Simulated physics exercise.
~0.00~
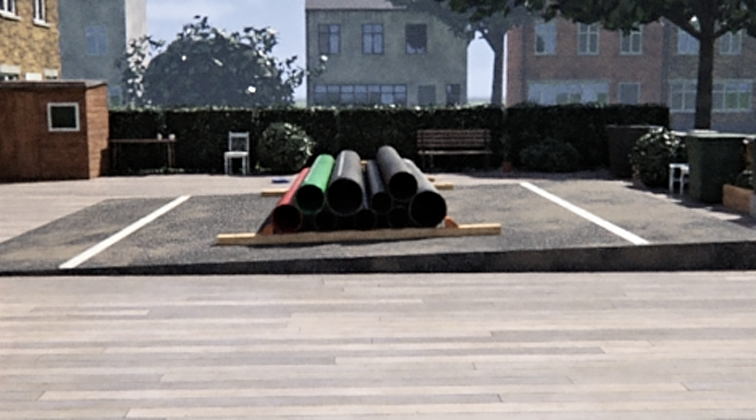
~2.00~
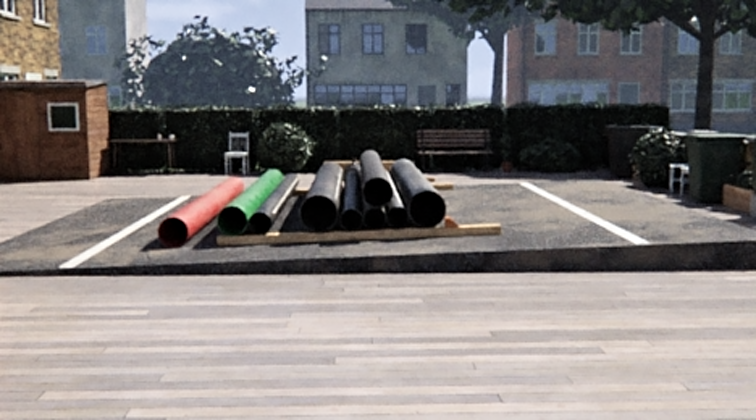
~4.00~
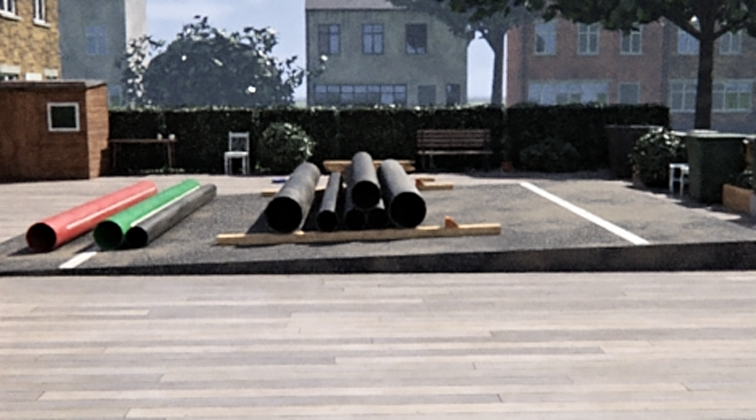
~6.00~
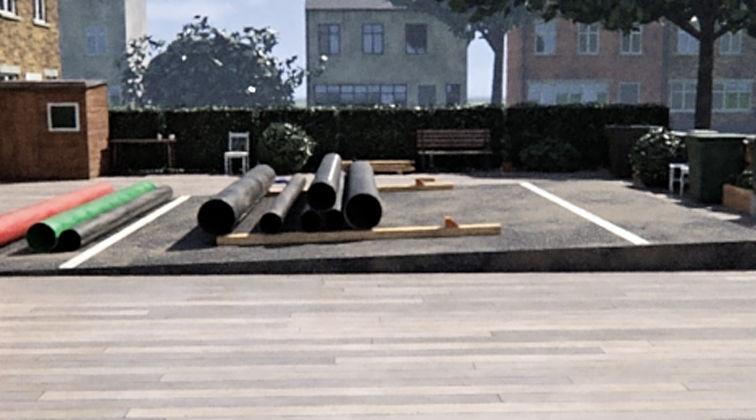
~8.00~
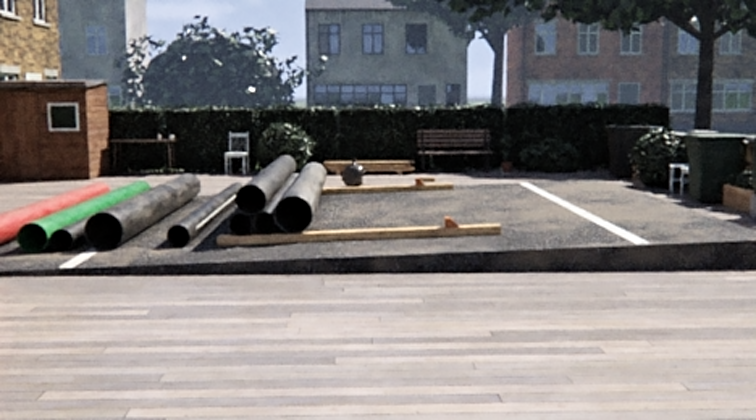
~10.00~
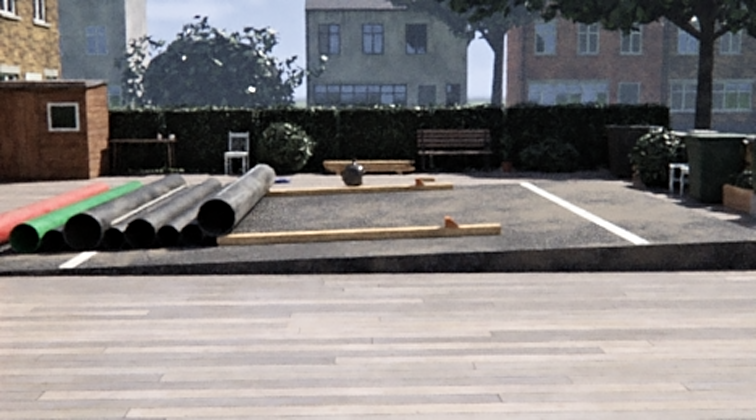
A stack of large plastic pipes, one red, one green and the rest black, sits on wooden timbers in a gravel yard, seen from across pale decking, with a shed, hedge, bench and brick buildings behind. The red and green pipes spill off the left side first, with a black one close behind. They roll left over the white line while the remaining black pipes shift and slump after them. More black pipes tumble off in turn. Finally the pipes lie side by side at the left, red and green beyond the line, leaving the timbers almost bare.
